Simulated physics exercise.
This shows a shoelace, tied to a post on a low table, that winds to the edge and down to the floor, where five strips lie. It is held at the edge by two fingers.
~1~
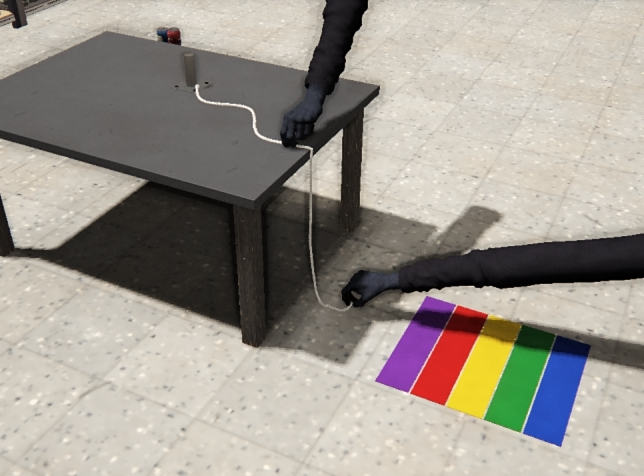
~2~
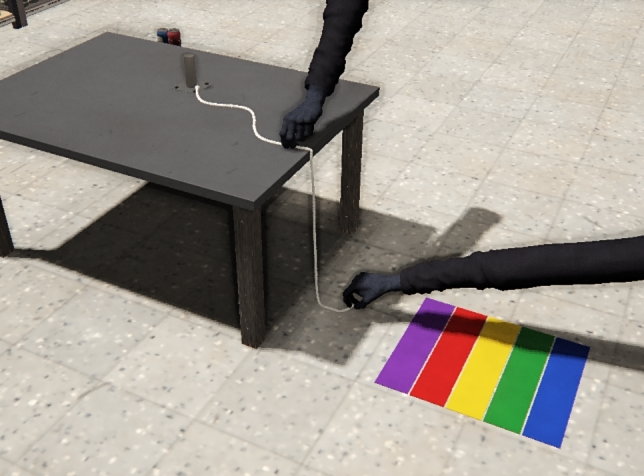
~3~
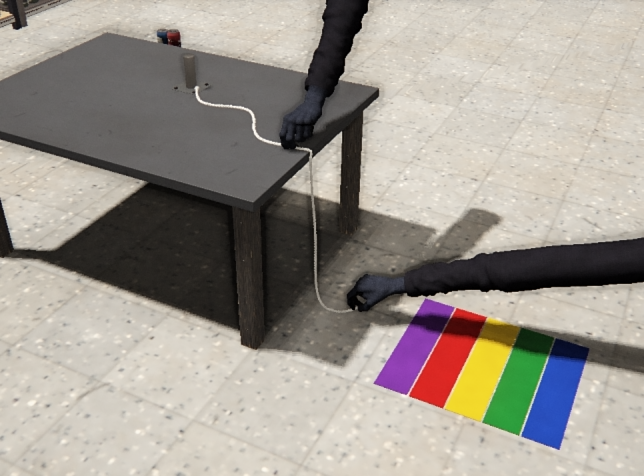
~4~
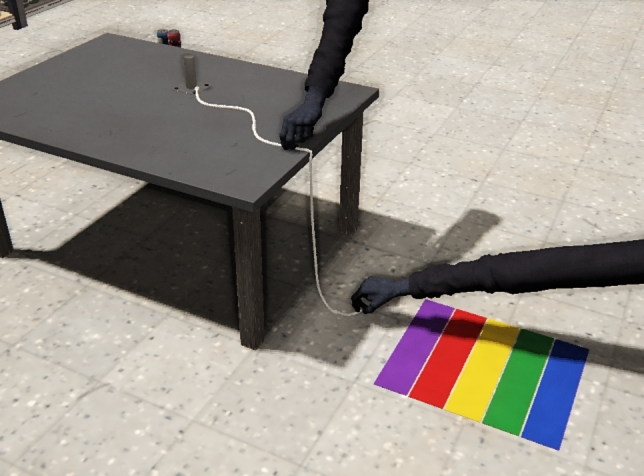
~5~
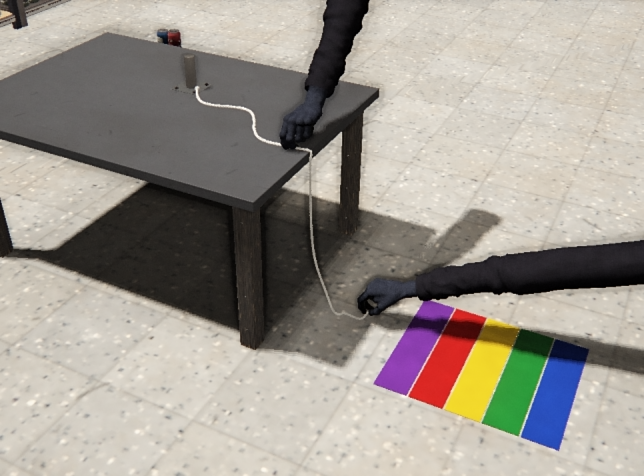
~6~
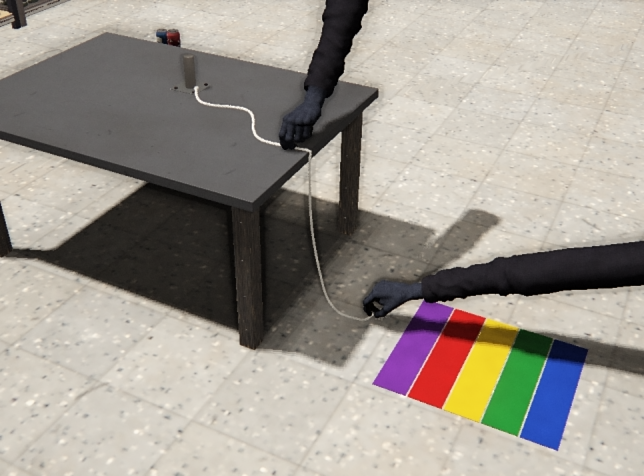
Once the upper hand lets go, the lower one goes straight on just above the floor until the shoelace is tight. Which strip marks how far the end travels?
The yellow strip.
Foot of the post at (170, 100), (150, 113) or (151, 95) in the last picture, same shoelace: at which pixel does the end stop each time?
About (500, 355), then (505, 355), then (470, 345).
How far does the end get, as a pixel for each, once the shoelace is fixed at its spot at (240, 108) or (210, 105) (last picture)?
First try close to (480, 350), second close to (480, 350).
A little later, end near (445, 337); over red.
Next, end near (476, 347); over yellow.
When it is tight, end near (494, 353); over yellow. The end stops over the yellow strip.
